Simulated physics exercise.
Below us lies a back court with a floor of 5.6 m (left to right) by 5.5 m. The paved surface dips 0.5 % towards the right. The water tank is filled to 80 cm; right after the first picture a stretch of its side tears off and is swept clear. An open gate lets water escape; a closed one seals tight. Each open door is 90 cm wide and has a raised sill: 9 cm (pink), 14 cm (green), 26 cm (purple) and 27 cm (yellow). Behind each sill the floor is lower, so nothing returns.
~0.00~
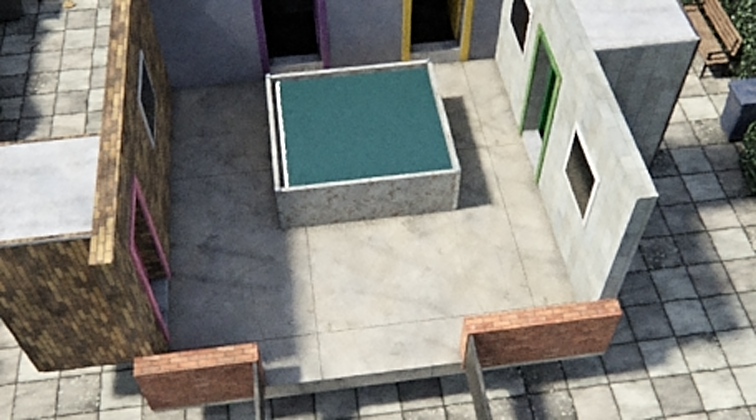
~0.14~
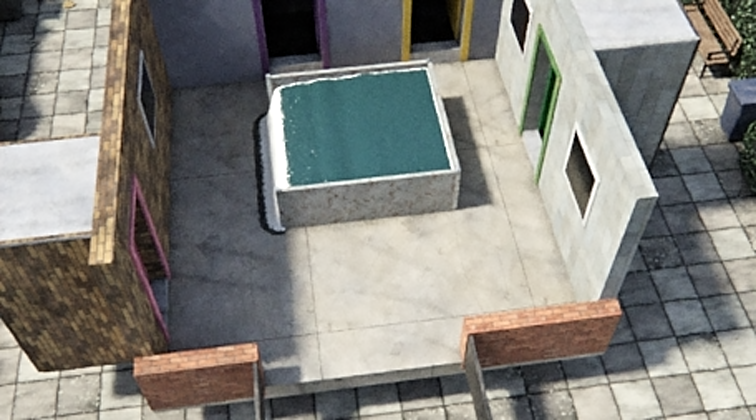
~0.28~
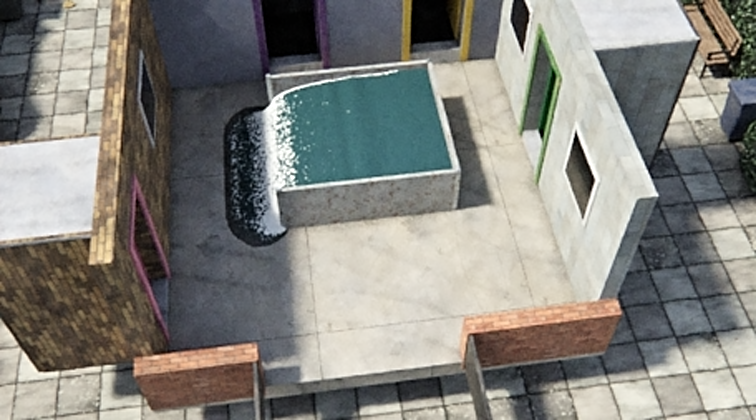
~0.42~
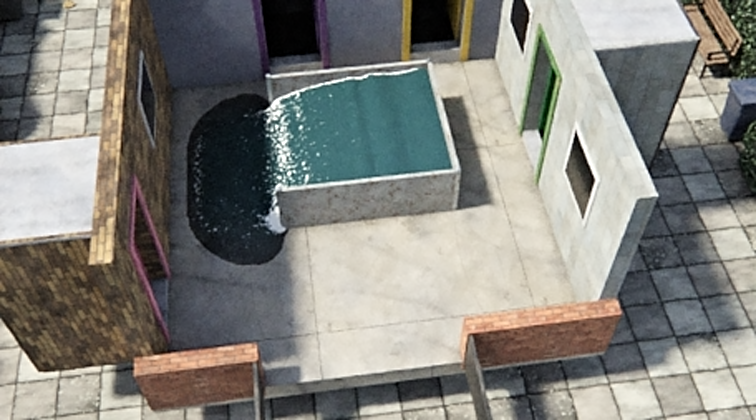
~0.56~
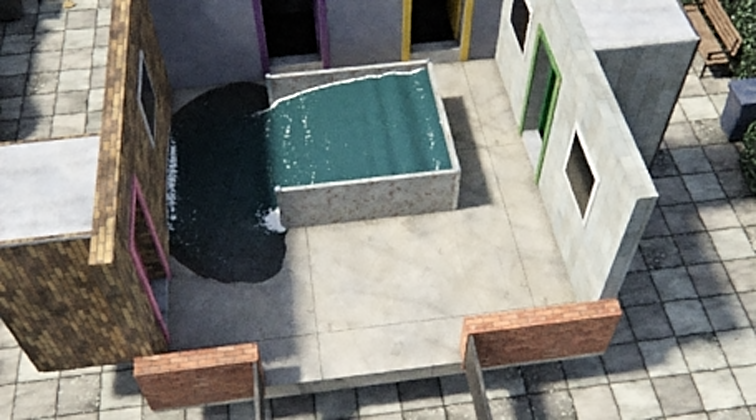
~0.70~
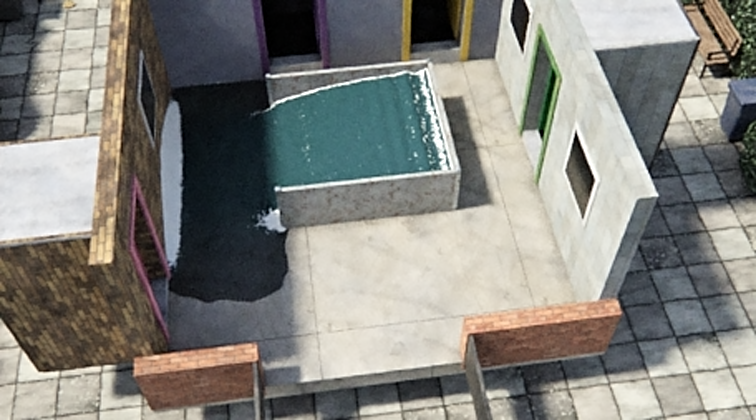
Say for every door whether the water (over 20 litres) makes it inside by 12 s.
Door by door: At the pink door it goes over the limit; at the green door it keeps below the limit; at the purple door it does not reach the limit; at the yellow door it keeps below the limit.
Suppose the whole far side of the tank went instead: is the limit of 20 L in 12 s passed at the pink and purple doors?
Against that limit: Pink above, purple past it.
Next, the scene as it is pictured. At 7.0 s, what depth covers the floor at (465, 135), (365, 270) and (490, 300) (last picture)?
About 6, 3 and 19 cm.
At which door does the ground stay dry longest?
It is the green one.
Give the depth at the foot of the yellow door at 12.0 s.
Roughly 12.5 cm deep.
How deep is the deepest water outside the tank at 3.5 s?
Up to some 53 cm.
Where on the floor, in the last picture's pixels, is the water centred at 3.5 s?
Around (294, 179).
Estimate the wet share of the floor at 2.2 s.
Near 40 per cent is wet.
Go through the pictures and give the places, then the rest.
The first frame shows still water, 80 cm deep, in the water tank at (359, 125).
In the second frame, the front is at (281, 231), 1.2 m from the gap at (279, 158); 0.5 m2 of floor is under water; 80 cm left at the back of the water tank.
In the third frame, water pours out at (279, 159) and has run 1.4 m, to (253, 241); typically 13 cm deep outside, 80 cm at the water tank's back.
In the fourth frame, the front is at (242, 259), 1.8 m from the gap at (279, 161); 3.7 m2 of floor is under water; 80 cm left at the back of the water tank.
In the fifth frame, the front is at (208, 273), 2.1 m from the gap at (279, 161); 5.6 m2 of floor is under water; 78 cm left at the back of the water tank.
In the sixth frame, the front is at (178, 287), 2.5 m from the gap at (279, 161); 6.4 m2 of floor is under water; 69 cm left at the back of the water tank.
After 1.4 s water covers 30 % of the floor and is deepest (64 cm) near (173, 92); pink door 17 cm at the sill, 4 L in, green door not reached, purple door not reached, yellow door not reached.
After 2.2 s water covers 40 % of the floor and is deepest (60 cm) near (173, 92); pink door 19 cm at the sill, 31 L in, green door not reached, purple door 15 cm at the sill, 0 L in, yellow door not reached.
After 3.5 s water covers 70 % of the floor and is deepest (53 cm) near (486, 62); pink door 17 cm at the sill, 69 L in, green door not reached, purple door 21 cm at the sill, 0 L in, yellow door 9 cm at the sill, 0 L in.
After 7.0 s water covers 95 % of the floor and is deepest (24 cm) near (557, 244); pink door 13 cm at the sill, 164 L in, green door 7 cm at the sill, 0 L in, purple door 8 cm at the sill, 0 L in, yellow door 12 cm at the sill, 0 L in.
After 12.0 s water covers 95 % of the floor and is deepest (15 cm) near (411, 99); pink door 11 cm at the sill, 184 L in, green door 10 cm at the sill, 1 L in, purple door 8 cm at the sill, 0 L in, yellow door 13 cm at the sill, 0 L in.
